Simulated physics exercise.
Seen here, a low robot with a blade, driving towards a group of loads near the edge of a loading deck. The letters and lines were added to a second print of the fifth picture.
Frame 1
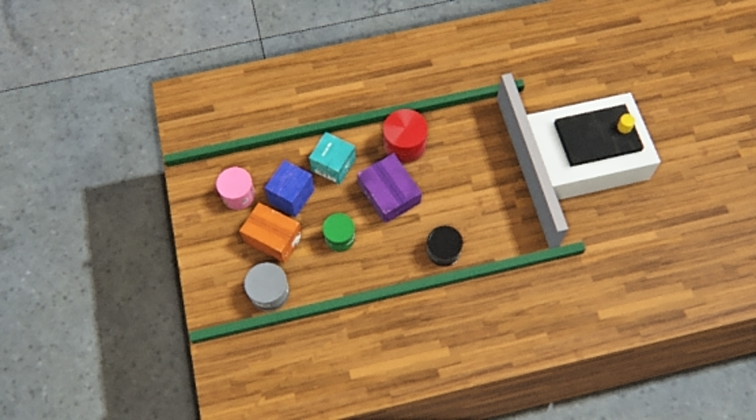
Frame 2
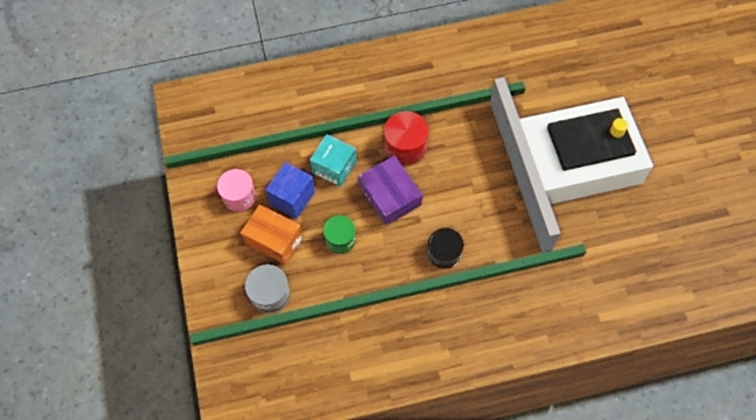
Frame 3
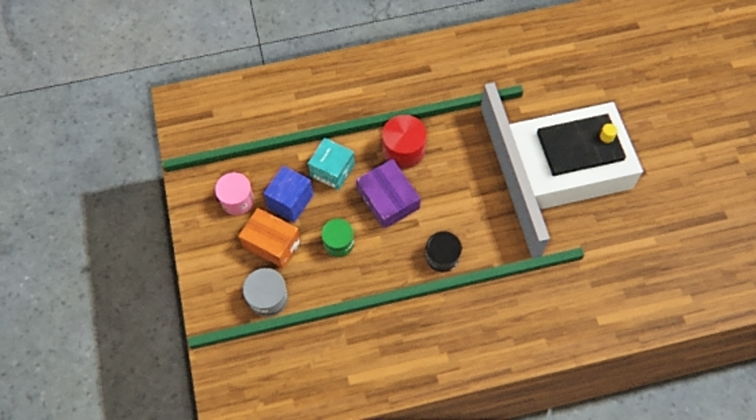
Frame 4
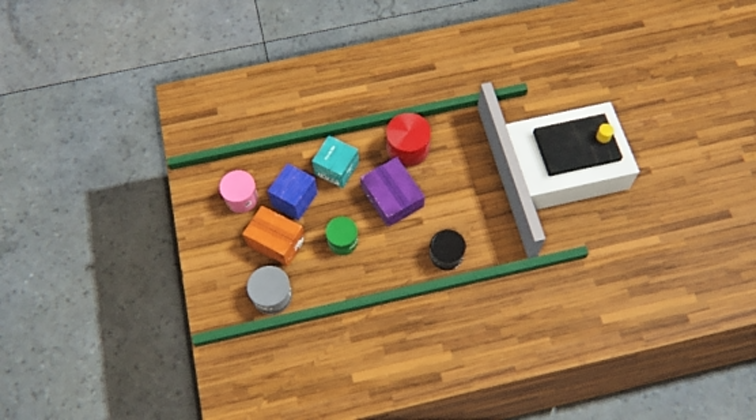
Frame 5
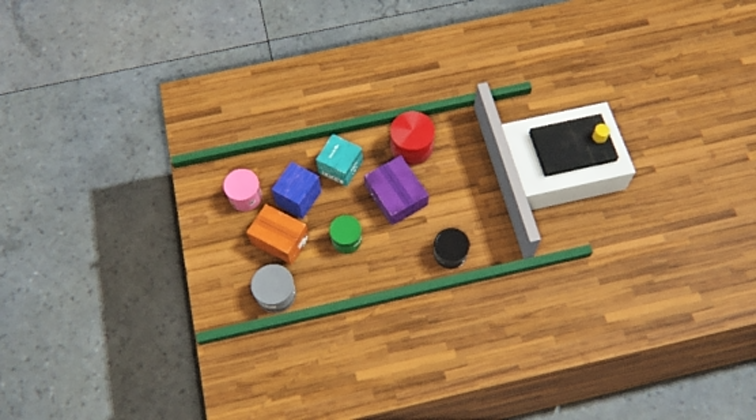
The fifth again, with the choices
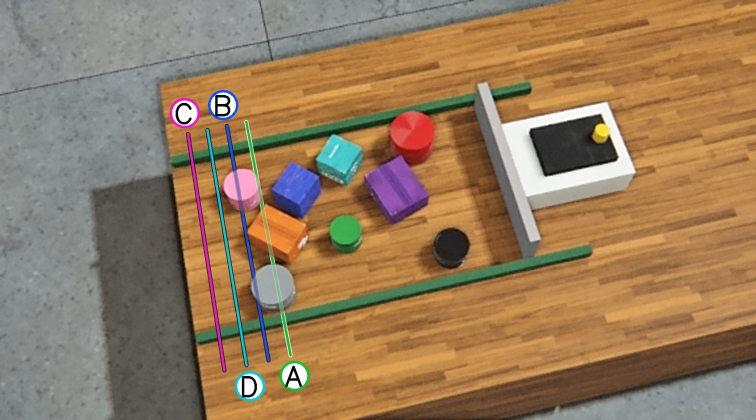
The footage shows a low white robot with a grey blade moving slowly left between two green rails on a wooden deck, towards a group of coloured boxes and round containers, which stay in place as the gap narrows slightly.
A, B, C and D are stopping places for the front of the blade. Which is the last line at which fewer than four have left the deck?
B is the last line within the limit.
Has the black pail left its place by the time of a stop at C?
By then, yes.
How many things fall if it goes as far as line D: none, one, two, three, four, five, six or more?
Five.
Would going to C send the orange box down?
By then, yes.
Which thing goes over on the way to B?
It is the pink pail.
On the copy, A at (267, 231); B at (246, 235); C at (205, 244); D at (226, 240).
On B. First, robot (475, 165); black pail (408, 259); red canister (373, 145).
Then, robot (382, 185); pink pail (216, 194); blue crate (255, 220).
Finally, robot (307, 202); pink pail over the edge; turquoise box (177, 205); one fallen.
By contrast, A is within the limit but short; C drops seven; D drops five.
